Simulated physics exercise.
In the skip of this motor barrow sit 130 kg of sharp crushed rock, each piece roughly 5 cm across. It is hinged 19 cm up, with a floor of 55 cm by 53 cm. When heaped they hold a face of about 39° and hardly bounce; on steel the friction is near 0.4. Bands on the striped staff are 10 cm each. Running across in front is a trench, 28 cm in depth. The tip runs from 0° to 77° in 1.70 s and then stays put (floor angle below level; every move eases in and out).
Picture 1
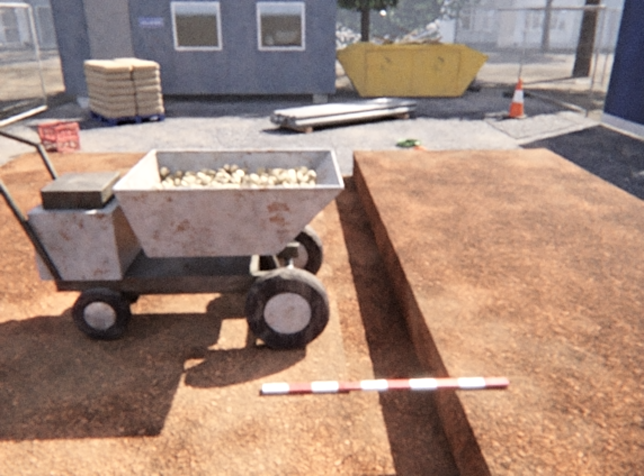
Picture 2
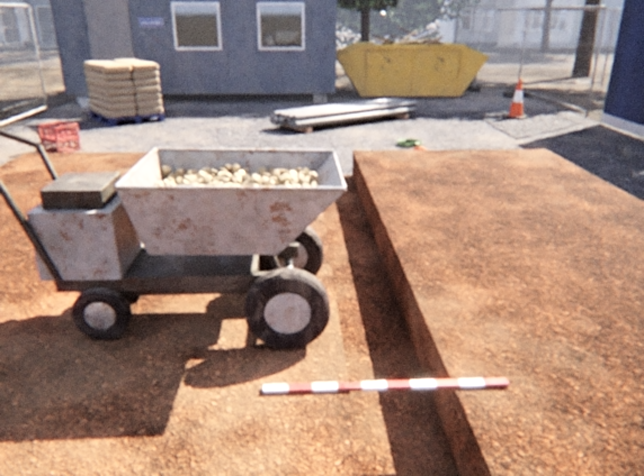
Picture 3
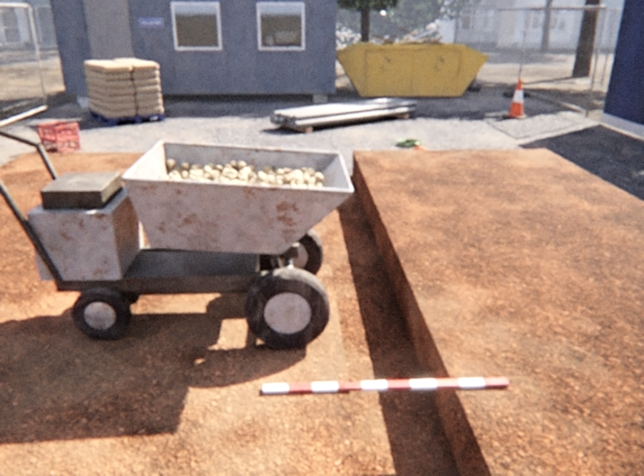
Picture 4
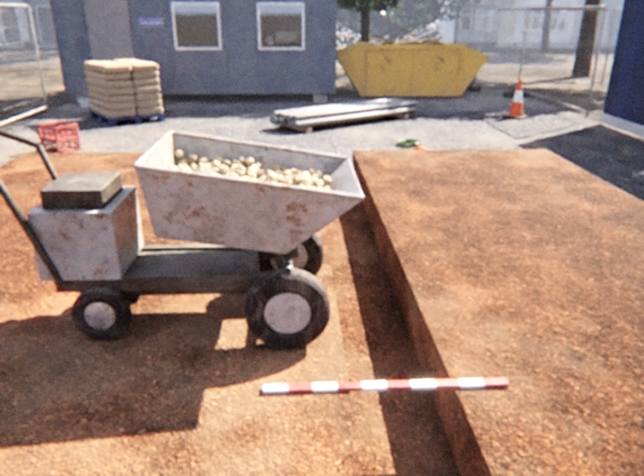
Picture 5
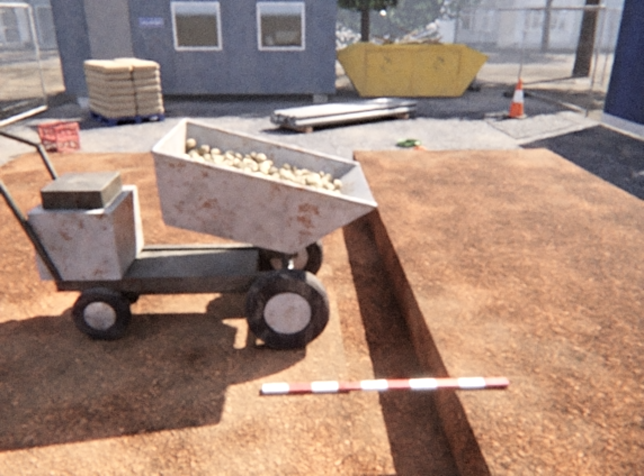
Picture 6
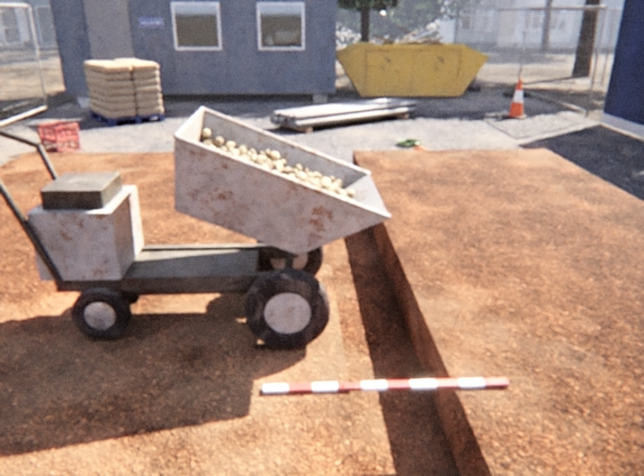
A grey motor barrow standing beside a trench, its skip of pale crushed rock tilting steadily forward to the right.
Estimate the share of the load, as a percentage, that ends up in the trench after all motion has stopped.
Roughly 11 per cent of the load ends up there.
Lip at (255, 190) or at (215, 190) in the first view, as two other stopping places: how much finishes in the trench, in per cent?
Result: Close to 100 then close to 55 per cent.
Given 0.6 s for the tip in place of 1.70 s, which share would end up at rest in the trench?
Trench share: Approx. 10%.
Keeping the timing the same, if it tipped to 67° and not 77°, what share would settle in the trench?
The trench would hold about 40% of it.
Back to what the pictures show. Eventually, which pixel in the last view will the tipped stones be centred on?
About (455, 308).
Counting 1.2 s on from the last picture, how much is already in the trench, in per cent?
Some 5 per cent.
Then, 0.7 s after the last picture the floor is at 65°, 100 % in the skip; the foremost stones are at (415, 272).
Then, 1.2 s after the last picture the floor is at 77°, 63 % in the skip, 5 % in the trench, 32 % past the trench; the foremost stones are at (501, 303).
Then, 1.6 s after the last picture the floor is at 77°, 43 % in the skip, 9 % in the trench, 49 % past the trench; the foremost stones are at (570, 325).
Then, 3.5 s after the last picture the floor is at 77°, 40 % in the skip, 11 % in the trench, 49 % past the trench; the foremost stones are at (570, 319).
